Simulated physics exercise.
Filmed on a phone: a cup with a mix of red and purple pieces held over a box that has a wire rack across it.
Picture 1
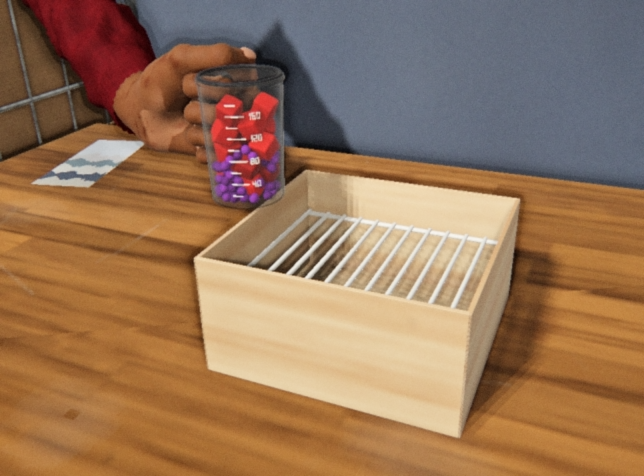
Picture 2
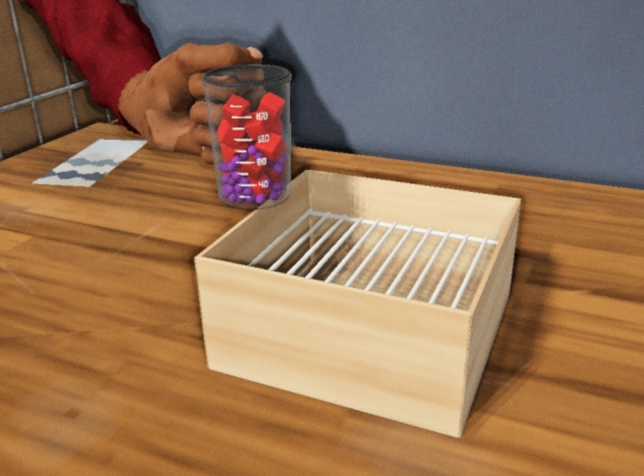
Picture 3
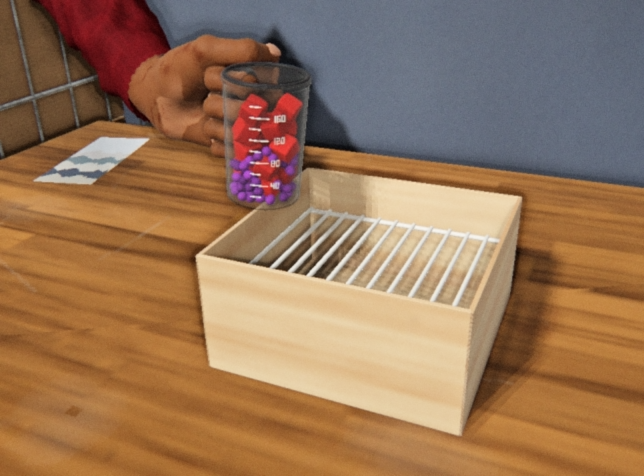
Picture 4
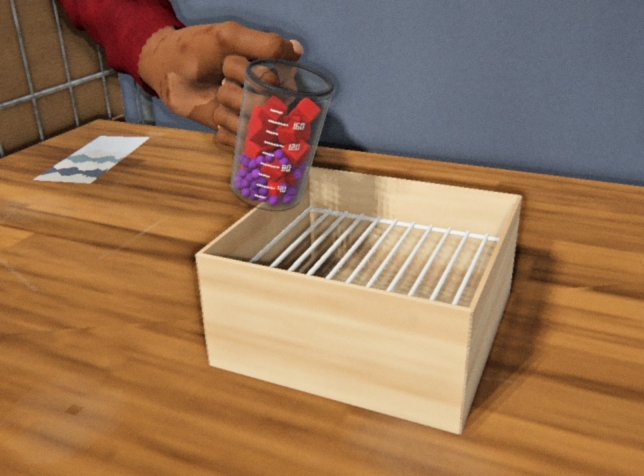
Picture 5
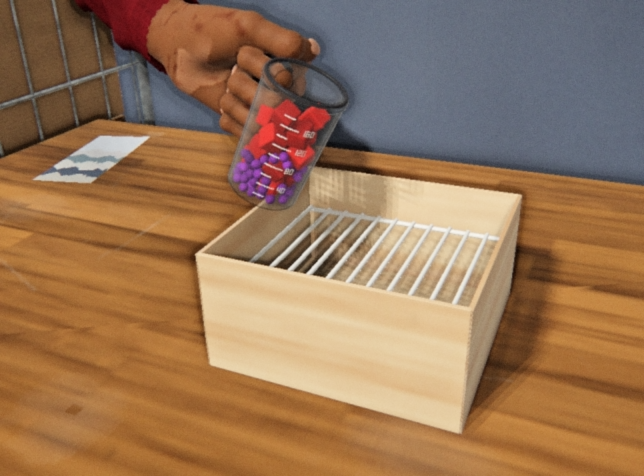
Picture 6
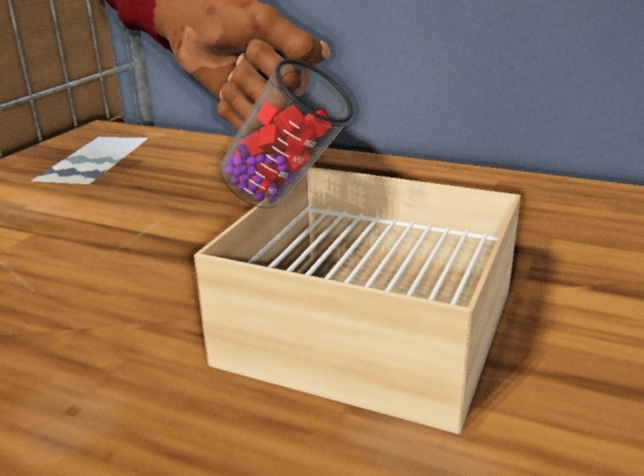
A hand lifting a clear cup of red cubes and purple pellets, moving it right and tilting it beside a wire-racked wooden box.
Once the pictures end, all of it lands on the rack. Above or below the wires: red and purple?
Red: They stay on top. Purple: They drop through.
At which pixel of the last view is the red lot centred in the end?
Close to (350, 262).
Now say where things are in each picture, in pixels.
The first frame shows cup at (244, 137), upright; rack at (441, 285), 12 wires across; red small cubes at (264, 146), wider than the gaps; purple clay pellets at (243, 171), narrower than the gaps.
The second frame shows cup at (251, 137), upright; purple ones at (250, 172).
The third frame shows cup at (265, 137), tipped 5°; red ones at (285, 147).
The fourth frame shows cup at (278, 137), tipped 16°; purple ones at (267, 169).
The fifth frame shows cup at (284, 137), tipped 26°; red ones at (264, 146).
The sixth frame shows cup at (282, 138), tipped 37°; rack at (441, 281); red ones at (261, 143); purple ones at (261, 162).
Then, 0.53 s past the last view, red ones, all in the cup; purple ones, all in the cup.
Then, 1.00 s past the last view, red ones, nearly all in the cup, a small part on or over the wires; purple ones, all in the cup.
Then, 1.40 s past the last view, red ones, all on or over the wires; purple ones, about a quarter in the cup, about two thirds on or over the wires, a small part under the rack.
Finally, red ones, all on the wires, none under the rack; purple ones, a small part on the wires, nearly all under the rack.
